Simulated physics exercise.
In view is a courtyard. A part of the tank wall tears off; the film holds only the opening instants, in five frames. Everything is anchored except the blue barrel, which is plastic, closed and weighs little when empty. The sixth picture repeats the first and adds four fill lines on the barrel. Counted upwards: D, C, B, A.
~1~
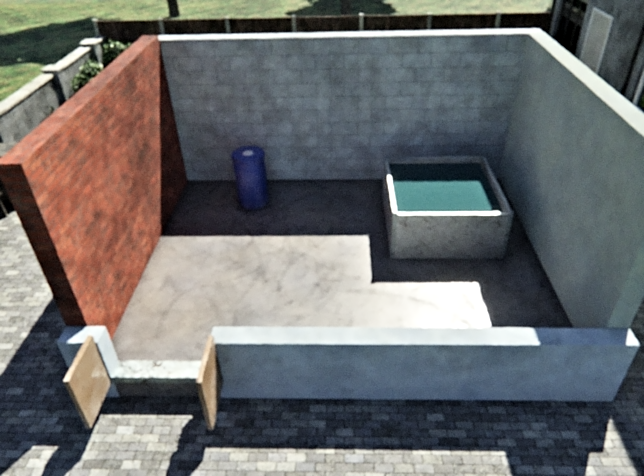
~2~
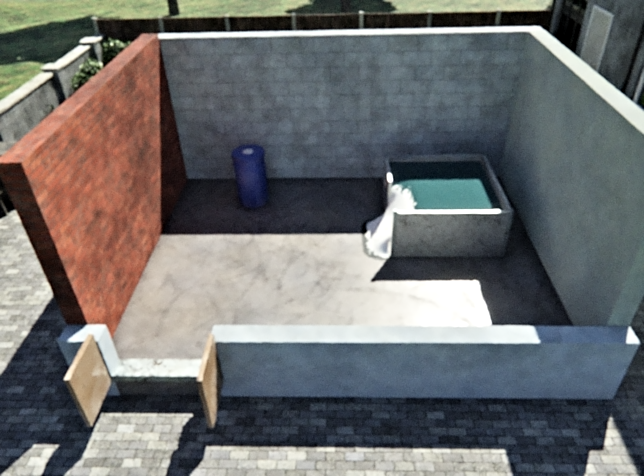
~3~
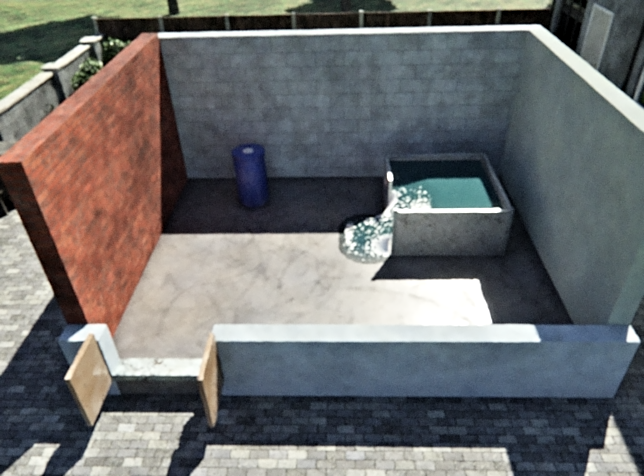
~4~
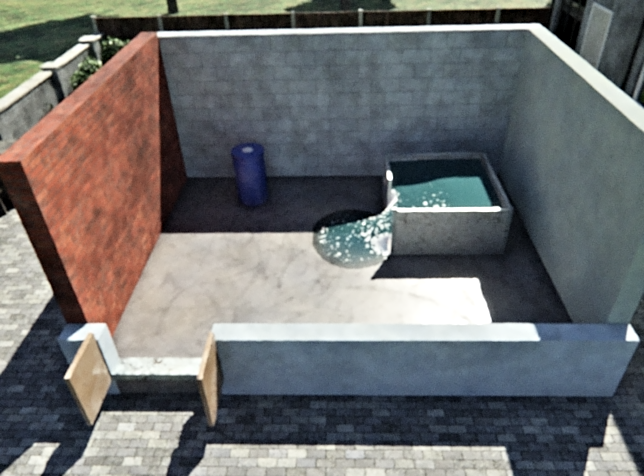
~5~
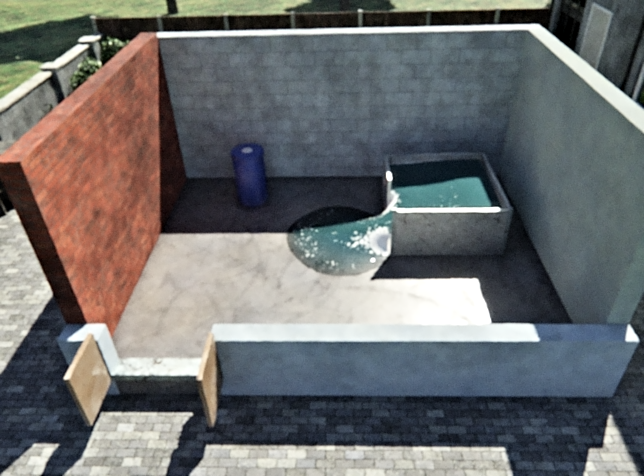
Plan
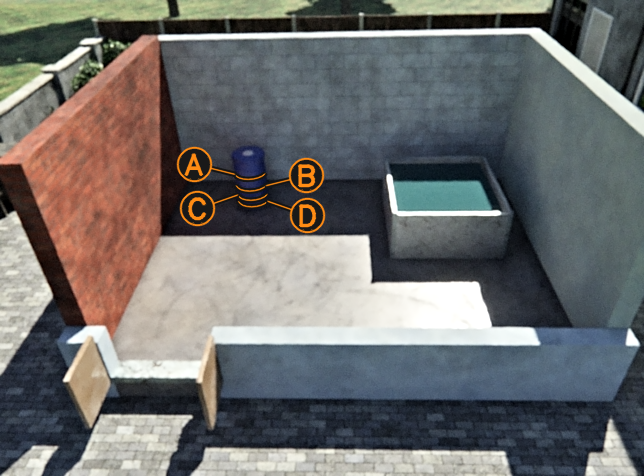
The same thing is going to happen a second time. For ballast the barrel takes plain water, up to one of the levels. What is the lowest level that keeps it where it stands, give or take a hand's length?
I would pick mark C.
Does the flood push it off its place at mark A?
No.
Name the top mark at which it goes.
D it is.
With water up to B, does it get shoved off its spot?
No.
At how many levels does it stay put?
Three.
In orange, A at (248, 179); B at (249, 191); C at (250, 200); D at (251, 206); from the bottom up D, C, B, A.
If A is chosen, it does not move.
If B is chosen, it does not move.
If C is chosen, it does not move.
If D is chosen, it is pushed about its own width away.
